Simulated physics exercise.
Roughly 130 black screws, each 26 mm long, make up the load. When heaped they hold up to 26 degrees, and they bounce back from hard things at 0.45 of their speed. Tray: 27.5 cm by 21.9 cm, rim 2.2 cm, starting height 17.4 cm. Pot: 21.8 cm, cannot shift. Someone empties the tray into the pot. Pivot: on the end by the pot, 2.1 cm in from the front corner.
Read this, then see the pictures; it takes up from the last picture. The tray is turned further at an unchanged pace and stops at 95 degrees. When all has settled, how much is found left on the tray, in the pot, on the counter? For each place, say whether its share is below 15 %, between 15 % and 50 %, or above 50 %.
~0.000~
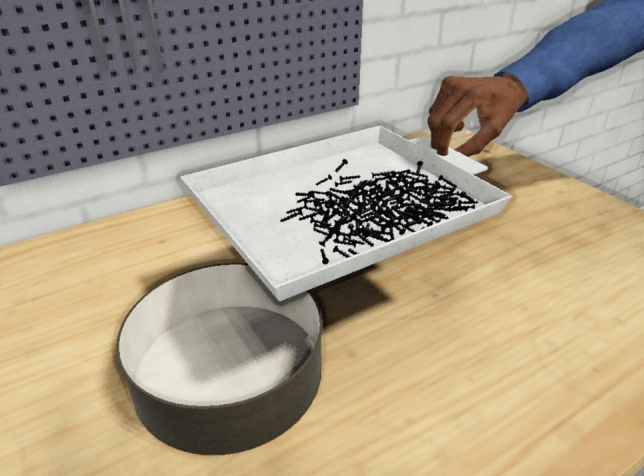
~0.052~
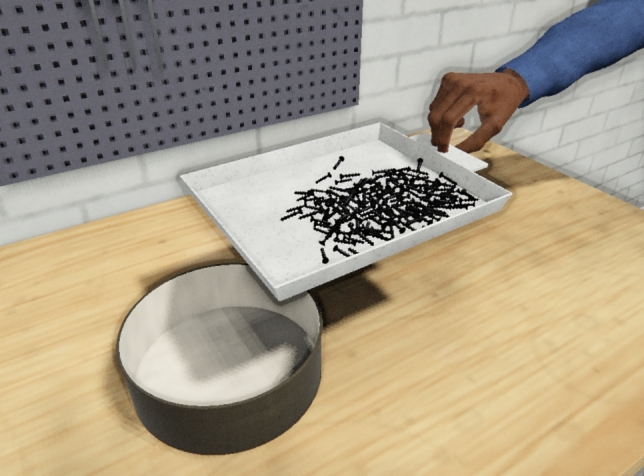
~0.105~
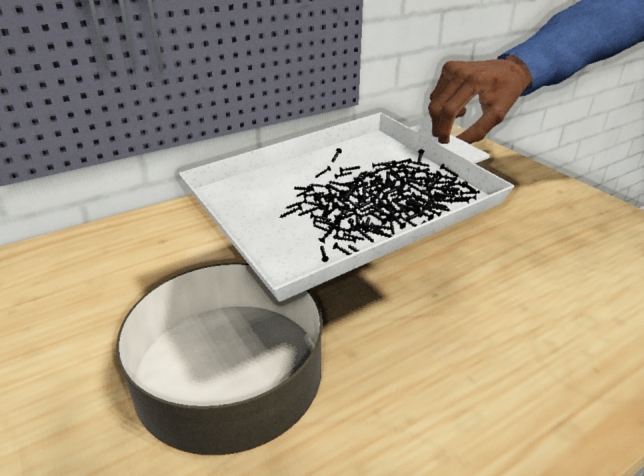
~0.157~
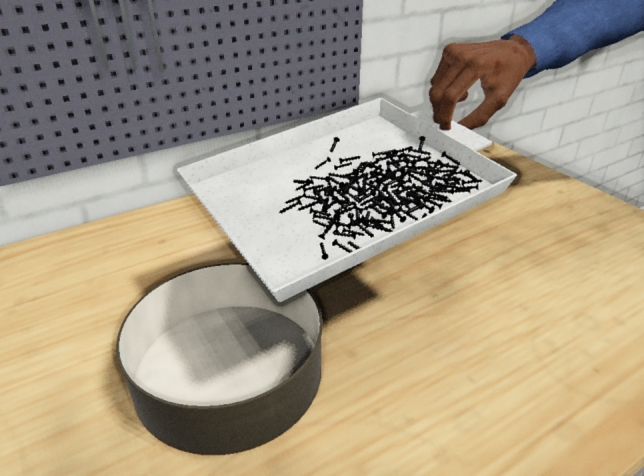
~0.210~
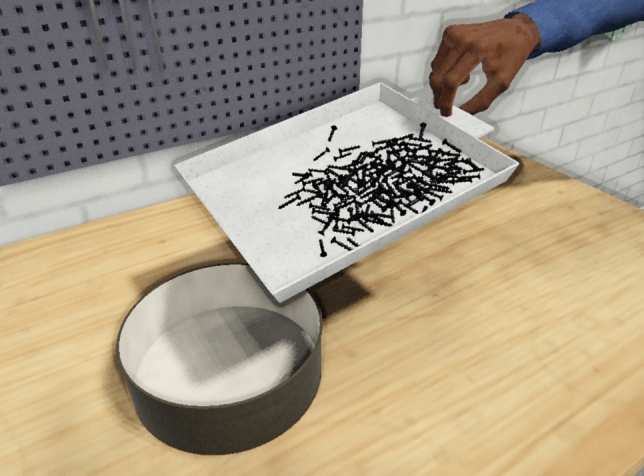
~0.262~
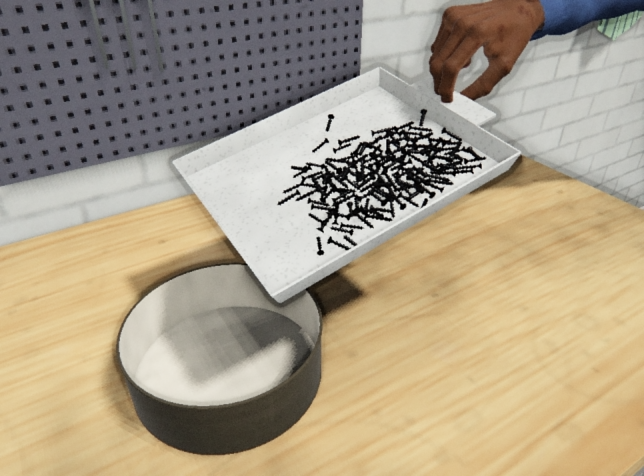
Tray: Below 15 %; pot: Between 15 % and 50 %; counter: Above 50 %.
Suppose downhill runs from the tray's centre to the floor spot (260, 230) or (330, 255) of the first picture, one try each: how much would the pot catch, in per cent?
I'd put it at roughly 95 per cent for the first tilt and roughly 5 per cent for the second.
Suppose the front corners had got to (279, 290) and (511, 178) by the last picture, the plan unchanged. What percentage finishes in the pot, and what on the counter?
Pot 0; counter 100.
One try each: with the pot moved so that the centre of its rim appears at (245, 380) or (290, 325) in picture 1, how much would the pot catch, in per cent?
That gives roughly 100 per cent and then 40 per cent.
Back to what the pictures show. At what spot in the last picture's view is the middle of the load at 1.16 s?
The load's centre is near (251, 325) at that time.
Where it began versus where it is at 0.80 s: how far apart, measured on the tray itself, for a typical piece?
Around 13 centimetres.
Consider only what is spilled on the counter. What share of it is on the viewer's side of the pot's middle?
Roughly 100 per cent.
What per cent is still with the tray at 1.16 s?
I'd say close to 45 per cent.
Then, at 0.80 s, tilt 53 degrees; the tray holds 100 %, the pot 0 %.
Then, at 1.16 s, tilt 78 degrees; the tray holds 45 %, the pot 10 %.
After 1.60 s, tilt 95 degrees; the tray holds 0 %, the pot 35 %.
In the end, at 2.6 s, tray 0 %, pot 35 %, counter 65 %.
